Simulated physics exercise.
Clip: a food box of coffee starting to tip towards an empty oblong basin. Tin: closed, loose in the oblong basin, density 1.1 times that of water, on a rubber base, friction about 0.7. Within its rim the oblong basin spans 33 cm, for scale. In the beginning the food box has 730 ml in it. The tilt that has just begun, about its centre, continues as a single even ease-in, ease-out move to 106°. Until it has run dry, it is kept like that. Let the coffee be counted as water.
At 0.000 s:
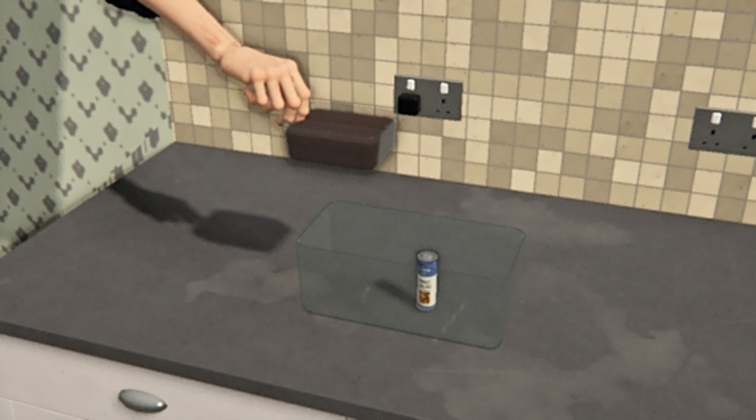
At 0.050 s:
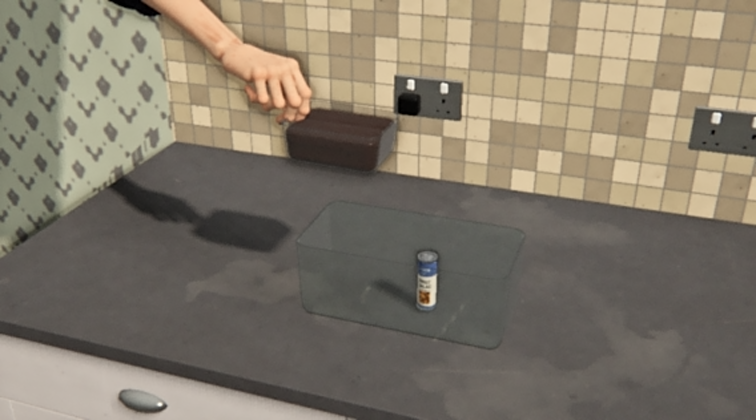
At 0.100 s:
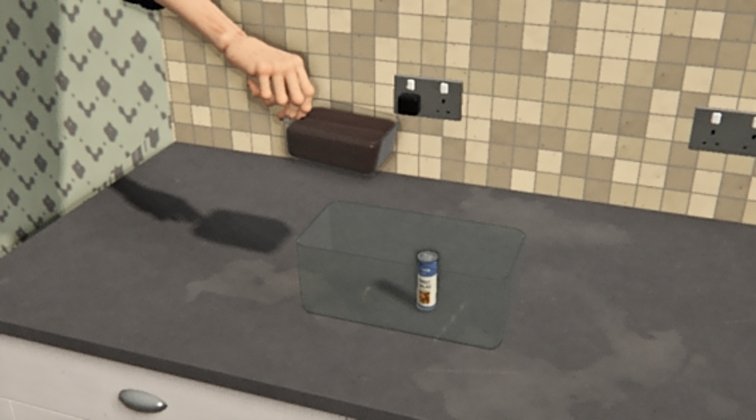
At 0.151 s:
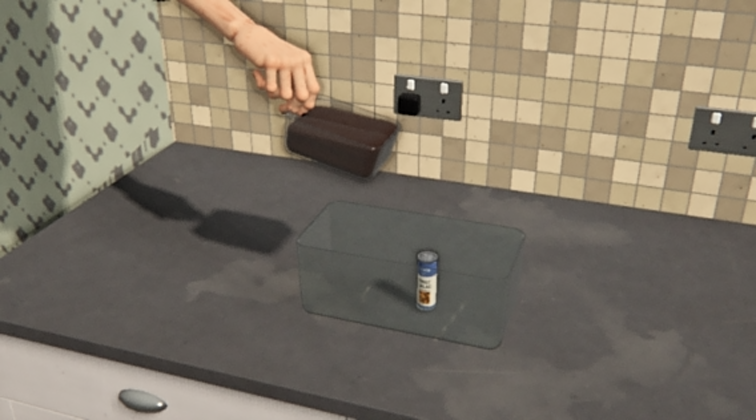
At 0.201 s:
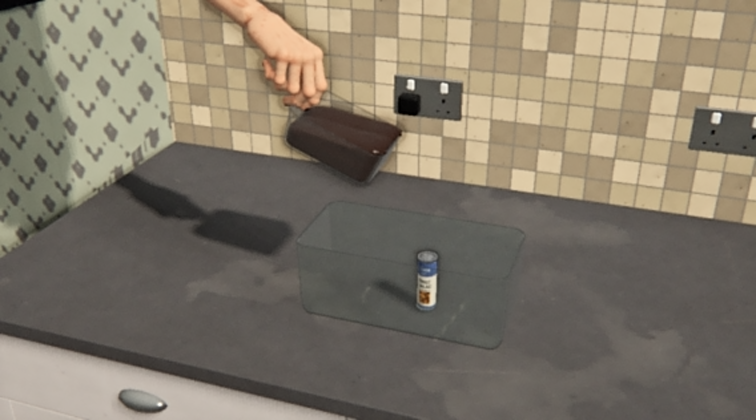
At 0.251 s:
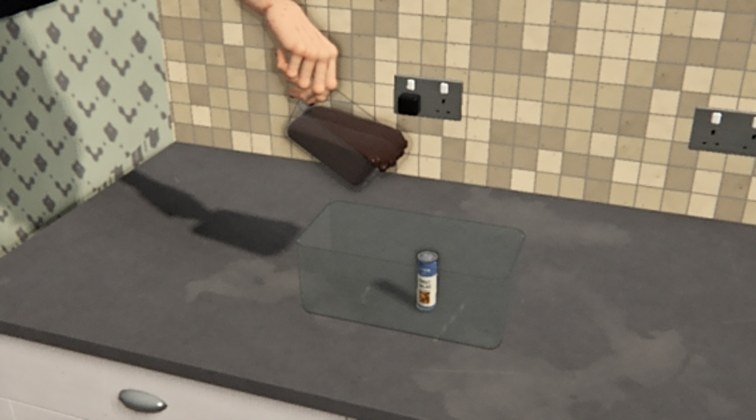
A bare forearm and hand reach in from the upper left over a dark grey kitchen worktop, seen from above at an angle, with beige mosaic tiles, black sockets and green patterned wallpaper behind. The hand is at a clear box of dark brown coffee, above and behind an empty, transparent oblong basin with a small blue-and-white tin standing inside. While the camera stays still, the box tilts down to the right, slowly then faster, and the coffee reaches its lower edge and starts to run over.
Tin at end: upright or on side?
It will stay on its base.
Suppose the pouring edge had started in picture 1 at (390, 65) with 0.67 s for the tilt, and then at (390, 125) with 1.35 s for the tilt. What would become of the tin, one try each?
Trial 1 - tin stays standing; trial 2 - tin stays standing.
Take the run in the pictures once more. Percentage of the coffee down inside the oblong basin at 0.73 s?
94 per cent or thereabouts.
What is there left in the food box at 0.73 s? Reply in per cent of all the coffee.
I'd estimate some 1 per cent.
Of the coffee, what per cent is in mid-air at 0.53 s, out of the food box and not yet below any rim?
Around 42 percent.
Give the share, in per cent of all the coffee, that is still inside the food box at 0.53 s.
Around 8 percent.
Then, 0.53 s in, the tilt is 95° and 8 per cent is still to pour; the tin stands where it began.
Then, 0.73 s in, the tilt is 106° and 1 per cent is still to pour; the tin stands where it began.
Then, 0.94 s in, the tilt is 106° and 0 per cent is still to pour; the tin stands where it began.
Then, 1.17 s in, the tilt is 106° and 0 per cent is still to pour; the tin stands where it began.
Finally, the tin stands where it began.
